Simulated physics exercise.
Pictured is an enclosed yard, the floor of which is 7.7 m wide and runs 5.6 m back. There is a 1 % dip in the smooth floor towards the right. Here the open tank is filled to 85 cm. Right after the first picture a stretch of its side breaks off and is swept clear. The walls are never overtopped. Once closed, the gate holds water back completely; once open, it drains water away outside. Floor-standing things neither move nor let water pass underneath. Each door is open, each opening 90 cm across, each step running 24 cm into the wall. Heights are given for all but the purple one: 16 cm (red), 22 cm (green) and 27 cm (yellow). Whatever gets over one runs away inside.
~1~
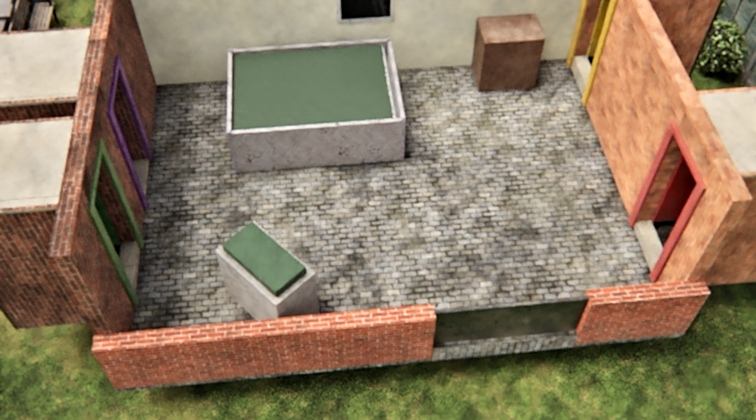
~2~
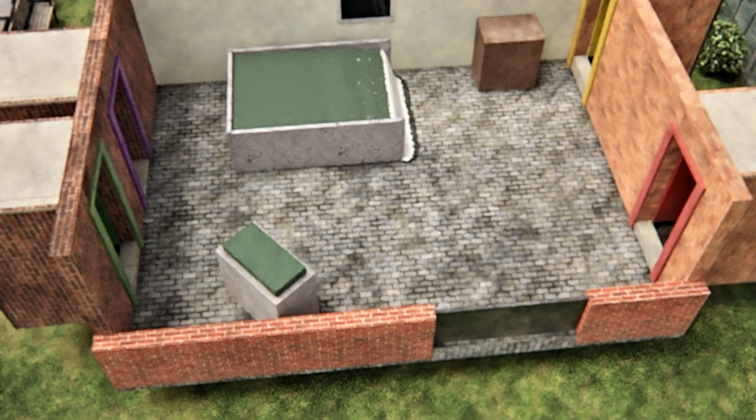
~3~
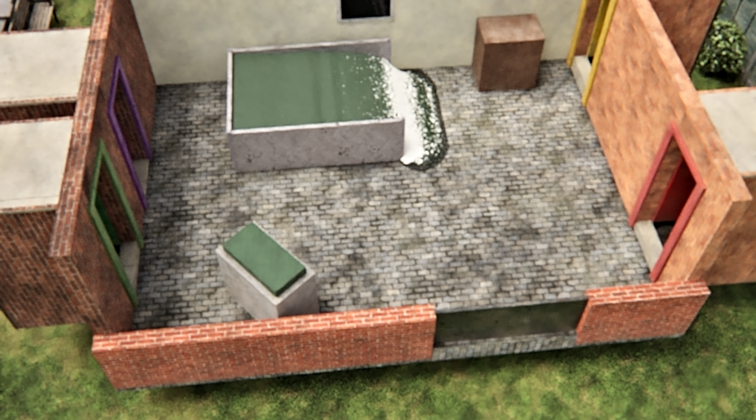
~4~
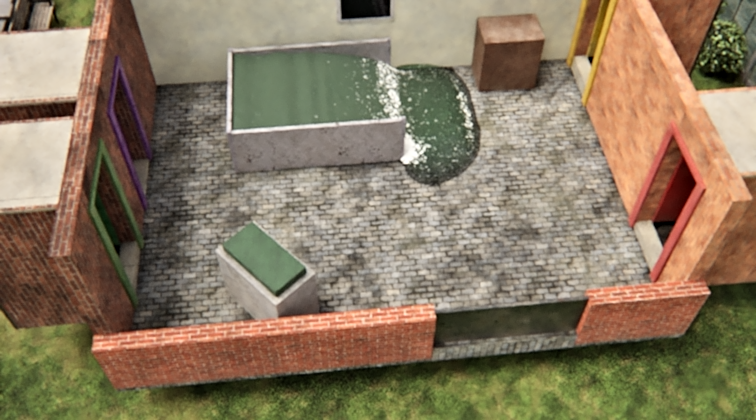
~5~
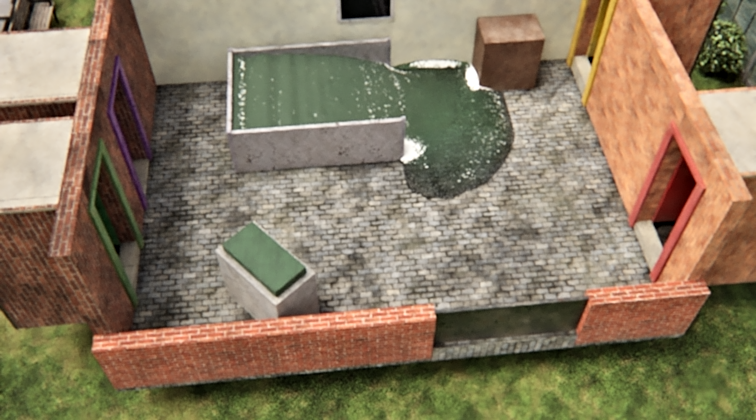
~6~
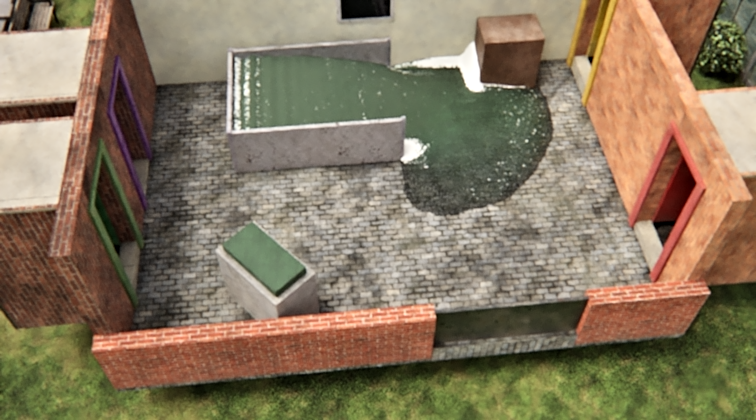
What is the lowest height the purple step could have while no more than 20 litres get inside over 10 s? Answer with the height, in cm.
15 cm.
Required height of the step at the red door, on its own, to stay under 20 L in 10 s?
The red door needs around 28 cm.
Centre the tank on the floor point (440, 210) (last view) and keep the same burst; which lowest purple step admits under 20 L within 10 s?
It must be around 9.5 cm tall.
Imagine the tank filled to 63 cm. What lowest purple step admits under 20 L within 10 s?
Then around 8.5 centimetres.
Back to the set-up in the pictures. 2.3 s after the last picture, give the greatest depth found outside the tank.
Close to 57 centimetres.
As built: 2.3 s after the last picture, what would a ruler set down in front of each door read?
In cm: Red 21, green 0, purple 0, yellow 33.
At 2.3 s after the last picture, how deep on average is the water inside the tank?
It averages roughly 21 centimetres.
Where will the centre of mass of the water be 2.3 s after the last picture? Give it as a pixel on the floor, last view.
Approximately (468, 142).
Then, 0.7 s after the last picture water covers 35 % of the floor, deepest (58 cm) near (470, 72); it has not reached the purple door.
Then, 2.3 s after the last picture water covers 45 % of the floor, deepest (57 cm) near (659, 313); it has not reached the purple door.
Then, 9.3 s after the last picture water covers 100 % of the floor, deepest (17 cm) near (559, 79); 15 cm at the purple door, 144 litres in over its 7 cm step.
At the purple door as built, the water peaked near 17 cm, 7.1 s after the last picture.
Run again over the same 10 s with other heights there, 52 litres in over 12 cm, 9 litres over 16.5 cm. The limit of 20 litres is kept from about 15 cm up.
